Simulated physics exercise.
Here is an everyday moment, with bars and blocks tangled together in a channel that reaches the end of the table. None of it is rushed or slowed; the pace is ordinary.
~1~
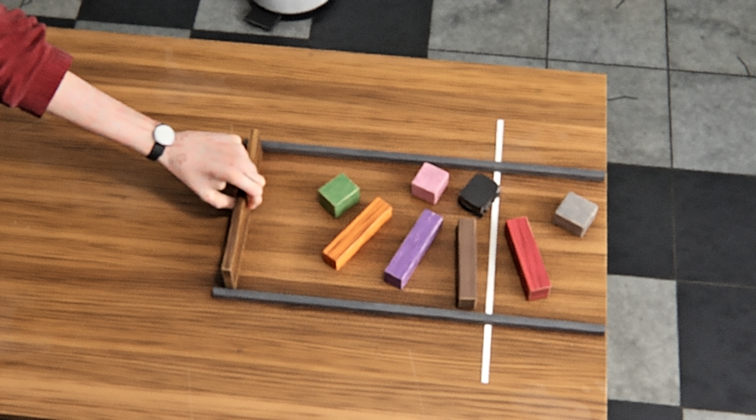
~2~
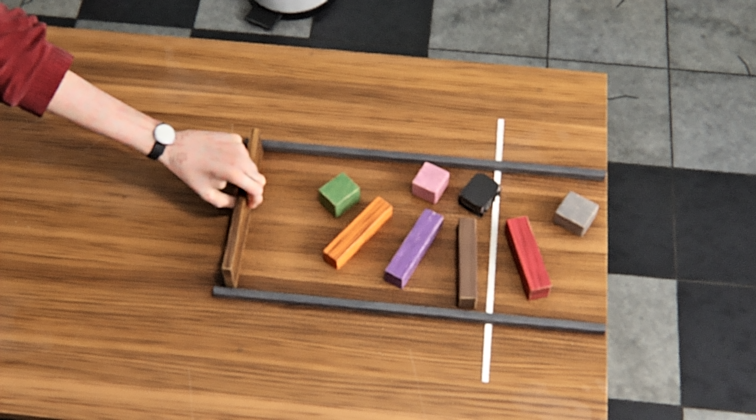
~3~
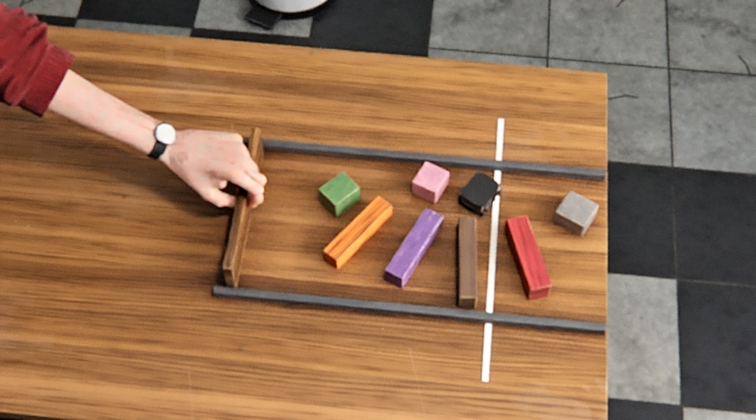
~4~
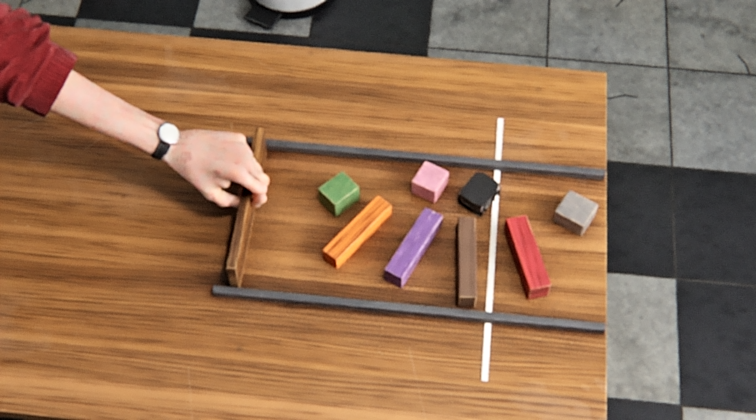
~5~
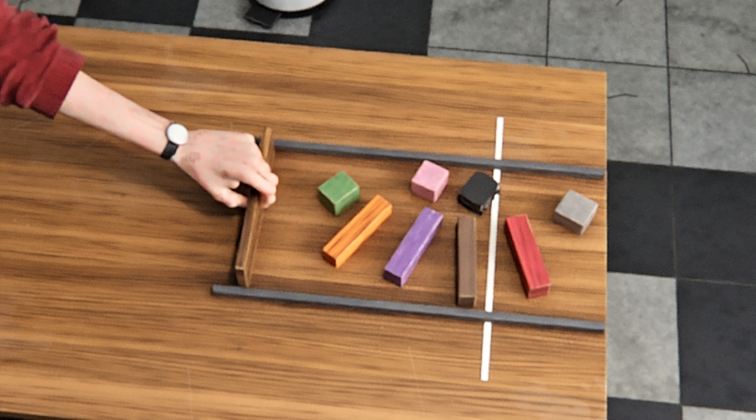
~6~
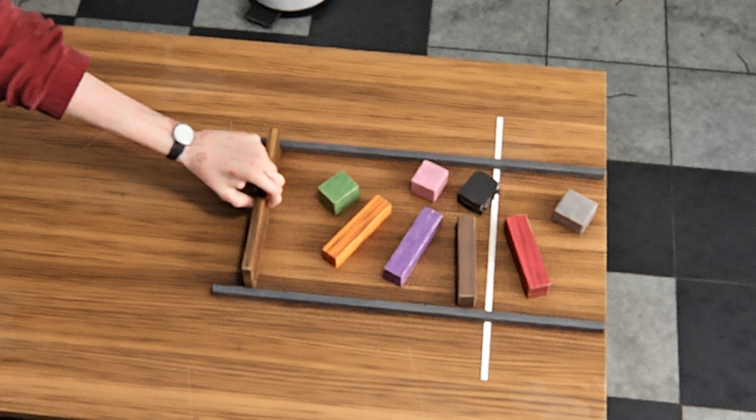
The video shows a hand in a red sleeve holding a wooden board between two dark rails on a table, then sliding it slightly right, while the colored blocks and bars ahead of it stay essentially still around a white line.
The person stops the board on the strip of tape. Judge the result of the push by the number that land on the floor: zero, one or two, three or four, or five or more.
The board is going to sweep off none.
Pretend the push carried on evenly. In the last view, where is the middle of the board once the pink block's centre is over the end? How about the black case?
Roughly (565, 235); roughly (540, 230).
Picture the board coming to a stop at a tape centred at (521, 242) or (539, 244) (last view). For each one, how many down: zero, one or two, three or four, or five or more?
Going one tape after another, I'd say one or two for the first and one to two for the second.
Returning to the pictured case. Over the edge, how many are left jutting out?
The tally is 1.
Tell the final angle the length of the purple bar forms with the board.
Angle: Close to 20 degrees.
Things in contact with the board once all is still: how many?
The number is 2.
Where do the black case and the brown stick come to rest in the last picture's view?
(563, 205) and (546, 272), approximately.
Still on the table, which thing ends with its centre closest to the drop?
Grey block.
Soon after, none off yet; grey block at rest near (575, 212); red stick at rest near (526, 256); black case at rest near (479, 193).
After that, none off yet; grey block at rest near (575, 212); red stick displaced a little near (547, 258); black case displaced about its own width near (532, 200).
In the end, the number that fall off is zero.
